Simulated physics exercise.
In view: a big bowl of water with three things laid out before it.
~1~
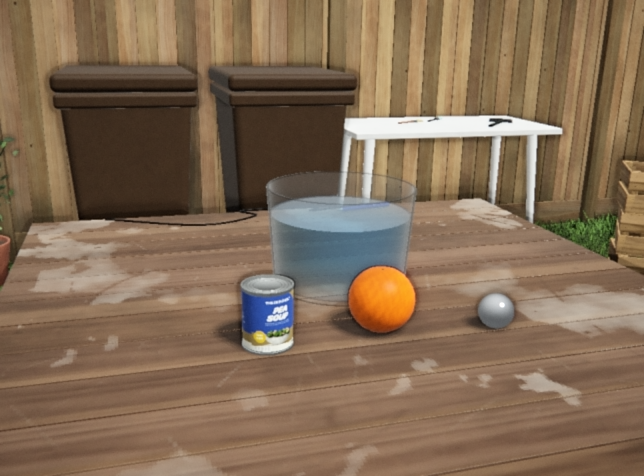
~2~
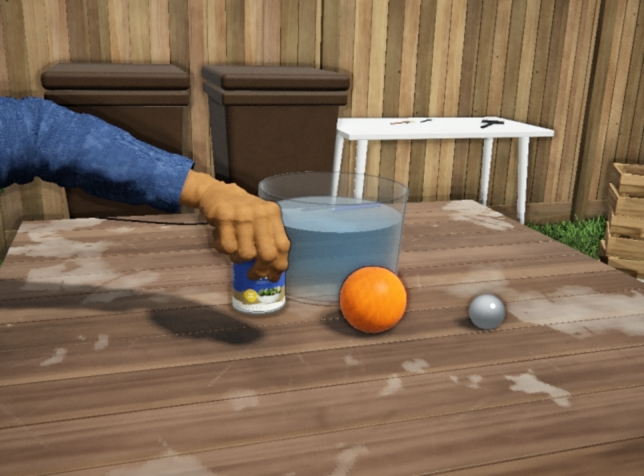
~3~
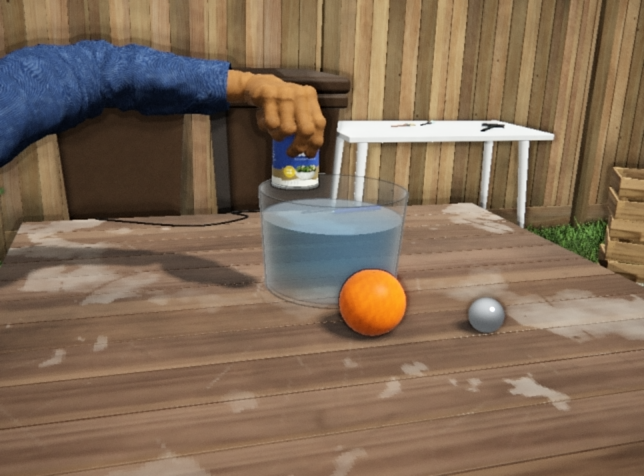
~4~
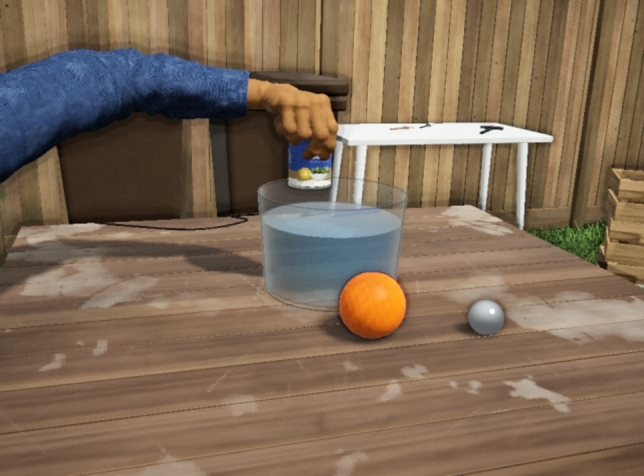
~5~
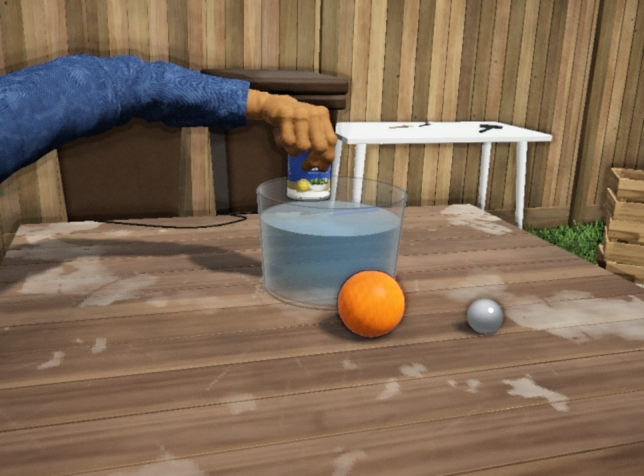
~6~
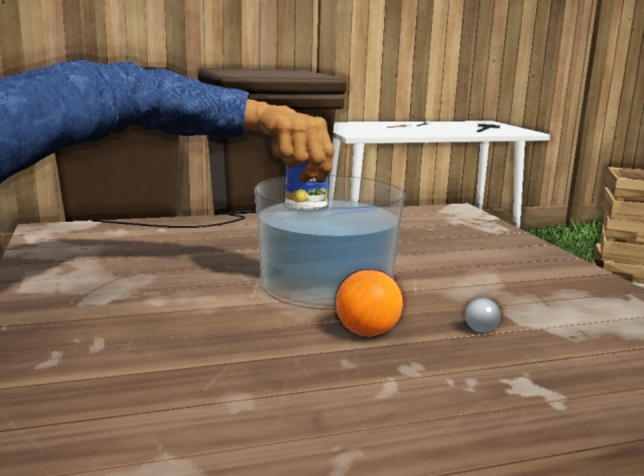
A hand in a blue sleeve reaches in from the left and grips the tin of food standing beside an orange and a steel ball. It lifts the tin up and over the big bowl of water, then lowers it to just above the surface.
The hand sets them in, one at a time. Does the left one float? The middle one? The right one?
From the left: It ends on the bottom, it bobs on top, it ends on the bottom.
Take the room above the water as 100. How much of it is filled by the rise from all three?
Near 40 in a hundred.
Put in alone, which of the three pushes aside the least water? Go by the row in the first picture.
It is the right thing.
Soon after, the tin of food goes to the bottom.
Later, the orange floats.
In the end, the steel ball goes to the bottom; afloat, orange.
